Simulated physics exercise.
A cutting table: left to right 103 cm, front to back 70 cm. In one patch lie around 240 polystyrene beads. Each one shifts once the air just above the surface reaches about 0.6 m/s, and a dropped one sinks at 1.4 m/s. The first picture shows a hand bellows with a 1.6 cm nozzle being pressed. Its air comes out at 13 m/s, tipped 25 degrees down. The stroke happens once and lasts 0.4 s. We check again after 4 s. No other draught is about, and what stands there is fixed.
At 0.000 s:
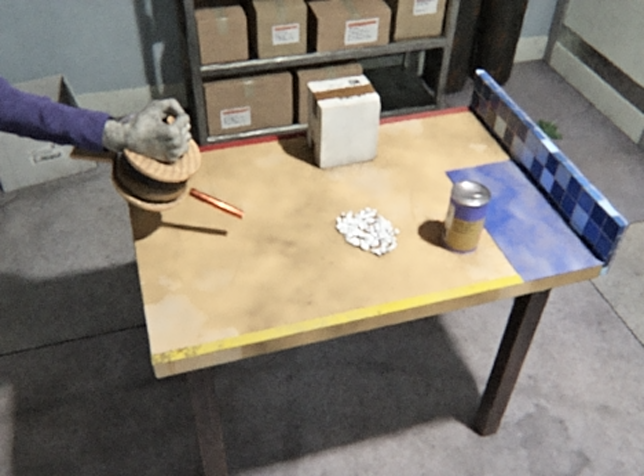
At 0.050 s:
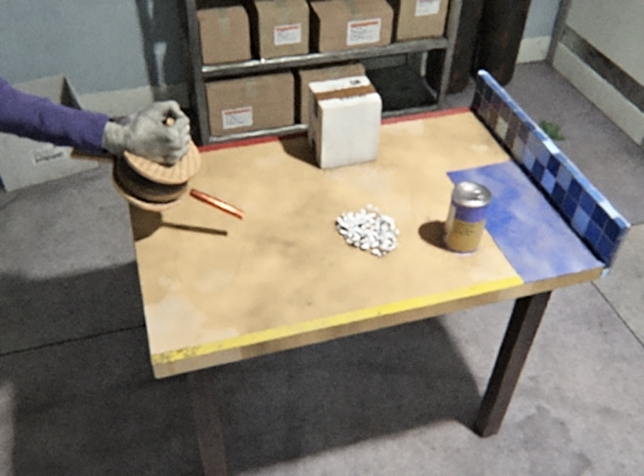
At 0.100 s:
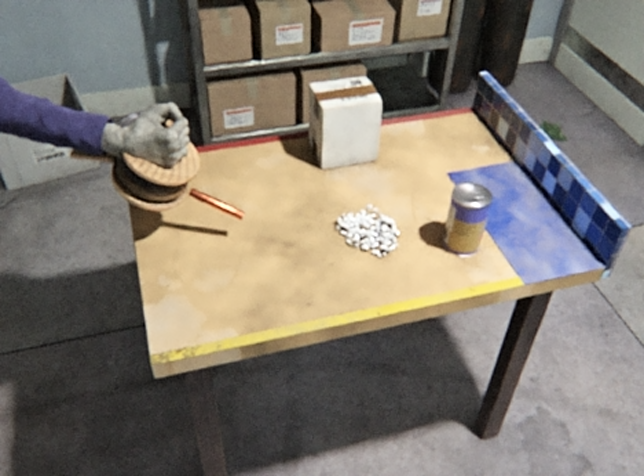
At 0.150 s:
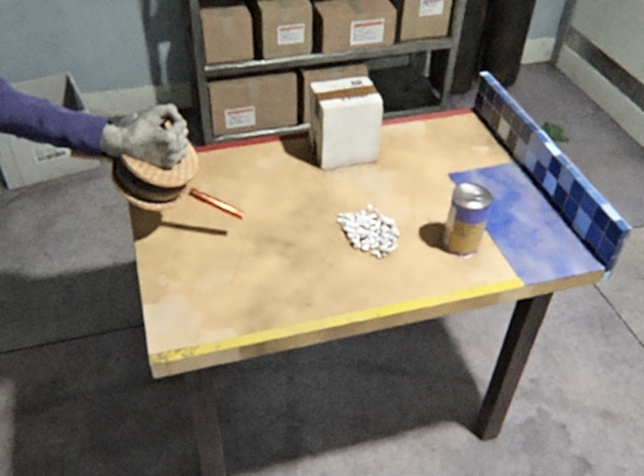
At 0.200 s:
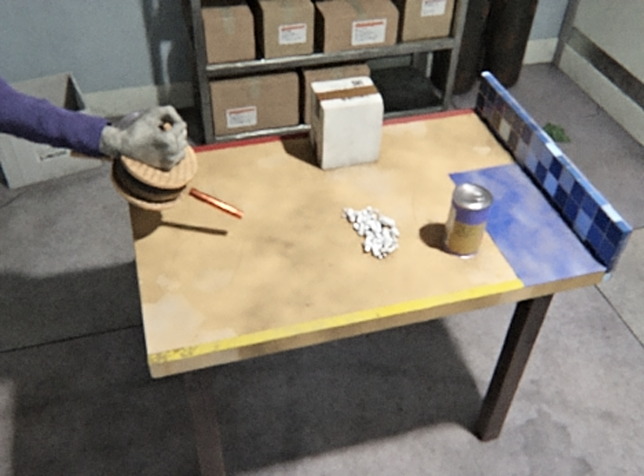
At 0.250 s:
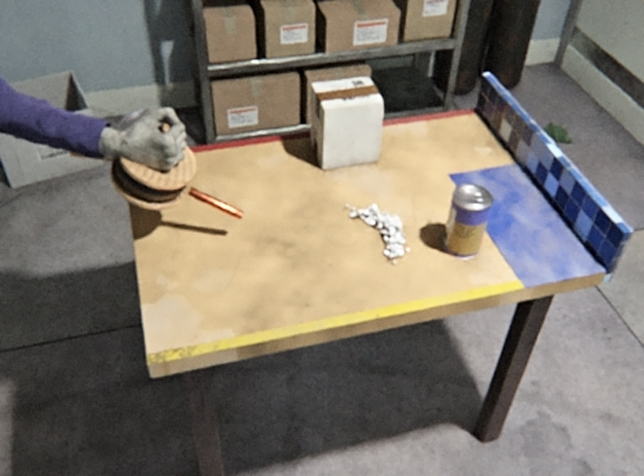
The clip opens on a gray-gloved hand pressing a round hand bellows at the left of a tan table, its copper nozzle toward a still patch of white beads. The beads then begin to shift slightly rightward, and the patch's lower left hollows out, leaving a thin, curved band near the tin.
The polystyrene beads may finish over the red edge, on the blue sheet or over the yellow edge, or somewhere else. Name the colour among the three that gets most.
Most go to blue.
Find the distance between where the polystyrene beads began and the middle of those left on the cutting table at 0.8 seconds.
About 35 cm.
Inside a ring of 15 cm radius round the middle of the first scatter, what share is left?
Roughly 1 in a hundred.
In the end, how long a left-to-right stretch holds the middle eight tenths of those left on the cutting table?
Looks like some 30 cm to me.
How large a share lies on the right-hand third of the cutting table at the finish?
I'd estimate around 80 per cent.
After 0.8 s the count stands so, 56 % are on the blue sheet, 15 % over the yellow edge and 0 % over the red edge; the middle of those left on the top is near (492, 207).
After 1.3 s the count stands so, 58 % are on the blue sheet, 17 % over the yellow edge and 0 % over the red edge; the middle of those left on the top is near (493, 197).
After 2.2 s the count stands so, 58 % are on the blue sheet, 17 % over the yellow edge and 0 % over the red edge; the middle of those left on the top is near (493, 197).
After 4.0 s, at the end, 58 % are on the blue sheet, 17 % over the yellow edge and 0 % over the red edge; the middle of those left on the top is near (493, 197).
